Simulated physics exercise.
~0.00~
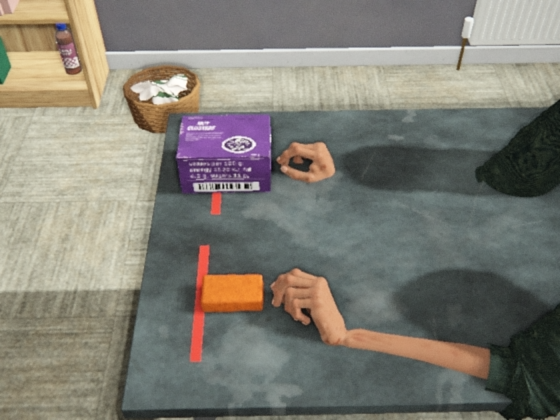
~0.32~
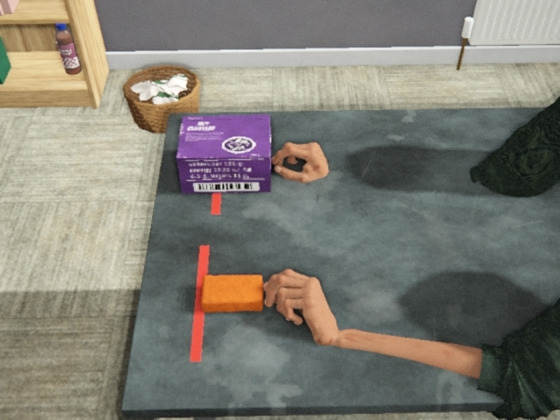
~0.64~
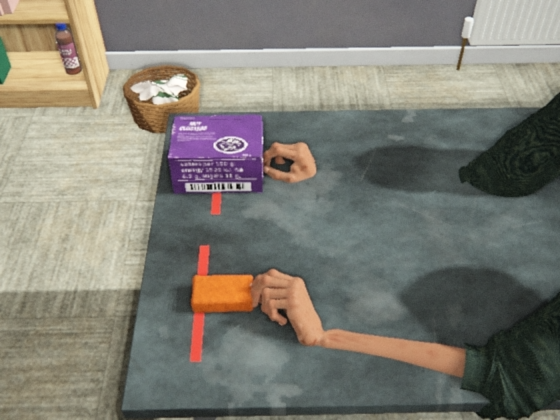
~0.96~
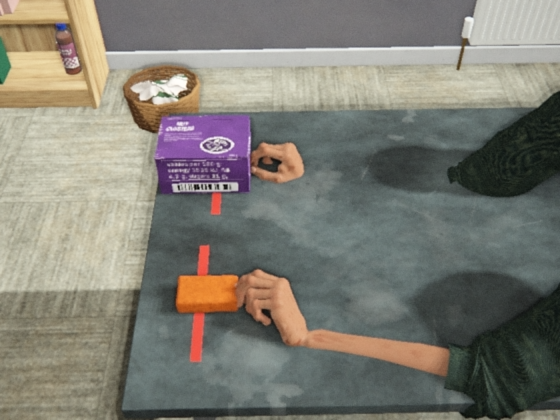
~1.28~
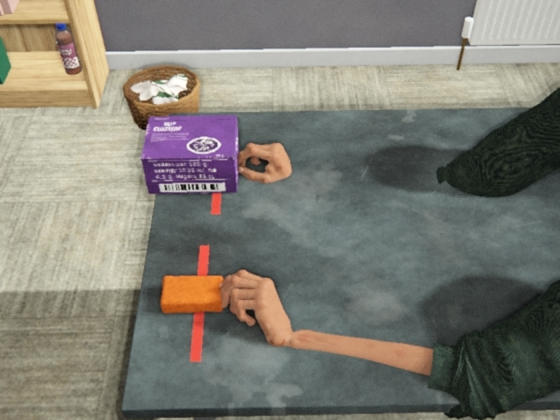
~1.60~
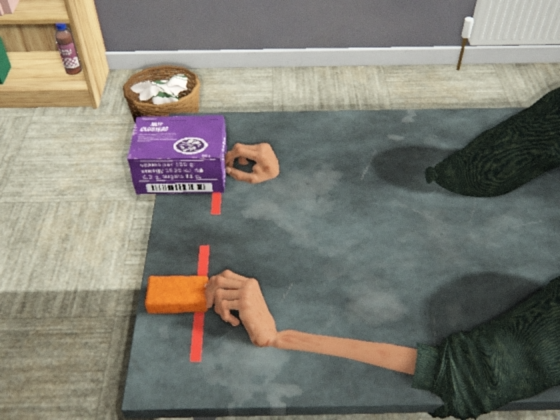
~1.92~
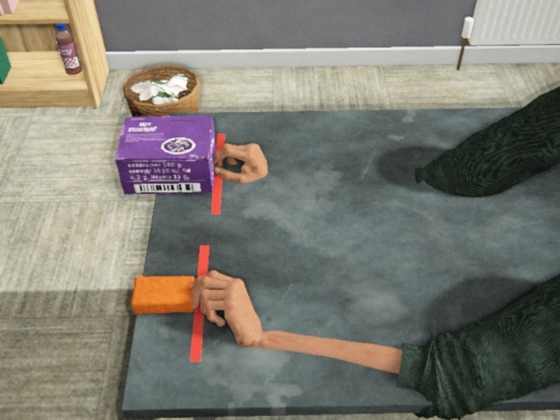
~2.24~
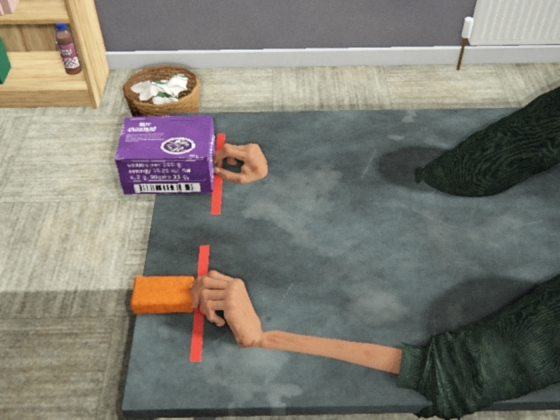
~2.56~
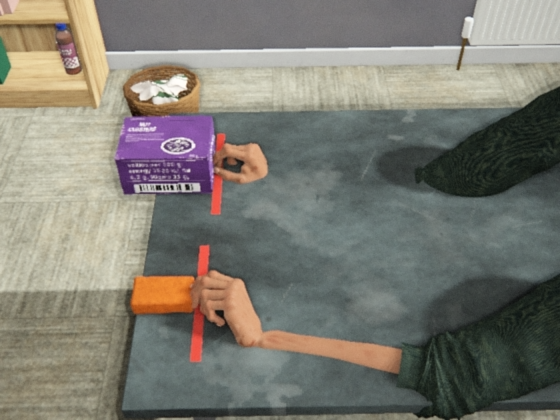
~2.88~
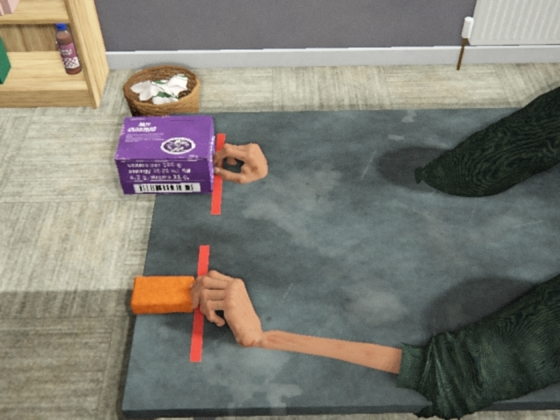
Two hands slowly push a purple box and an orange sponge left, both staying on the table.
